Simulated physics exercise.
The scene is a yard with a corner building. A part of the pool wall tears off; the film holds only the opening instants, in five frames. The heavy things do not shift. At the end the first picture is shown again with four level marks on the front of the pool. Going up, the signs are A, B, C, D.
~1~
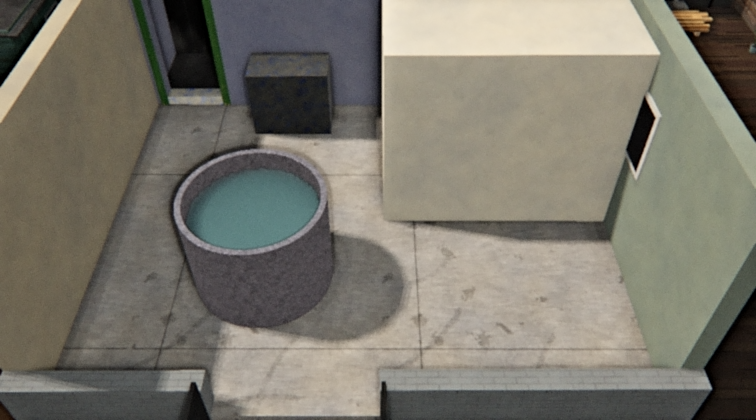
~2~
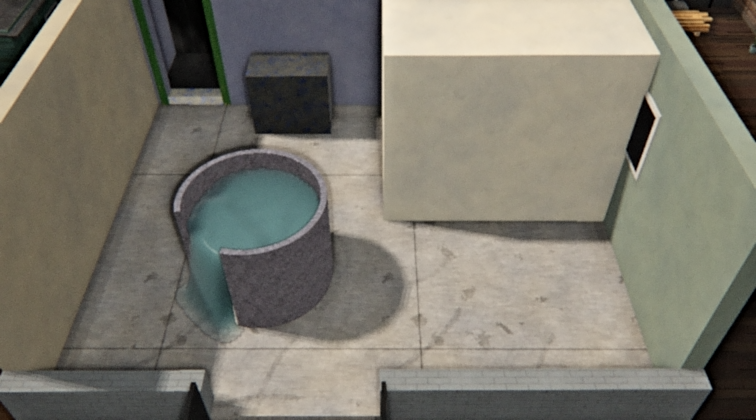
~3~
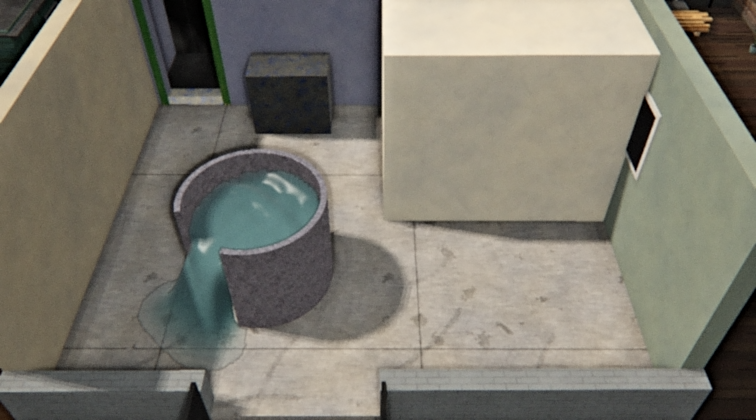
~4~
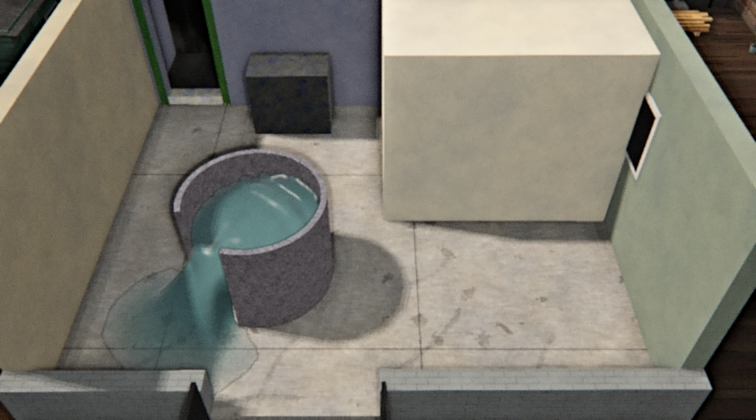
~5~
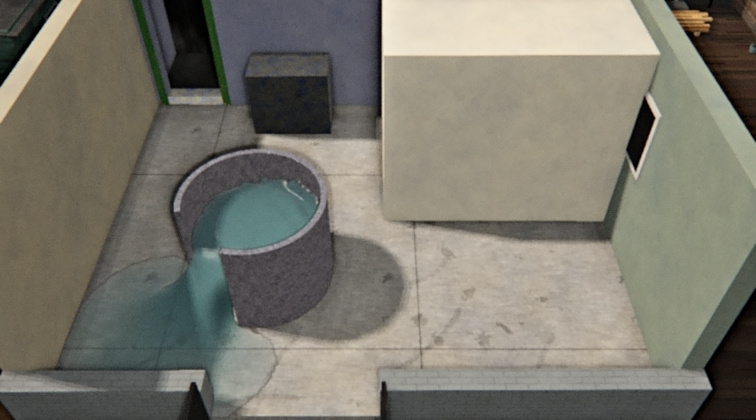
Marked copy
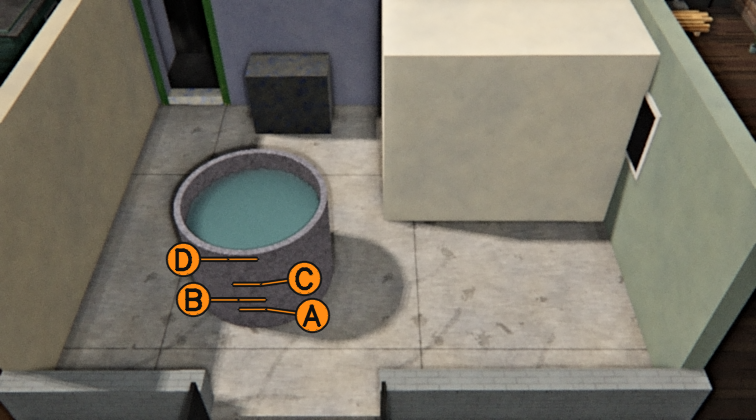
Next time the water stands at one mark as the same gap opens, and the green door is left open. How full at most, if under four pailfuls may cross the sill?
Line C.
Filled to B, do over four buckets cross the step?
No, that is safe.
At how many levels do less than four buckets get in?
Three of the four.
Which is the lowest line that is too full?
That is line D.
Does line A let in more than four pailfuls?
No, that is safe.
On the marked copy, A at (253, 309); B at (251, 299); C at (247, 284); D at (242, 259); from the bottom up A, B, C, D.
With A, nothing gets over.
With B, nothing gets over.
With C, a bucket or two gets in.
With D, about 11 bucketfuls get in.
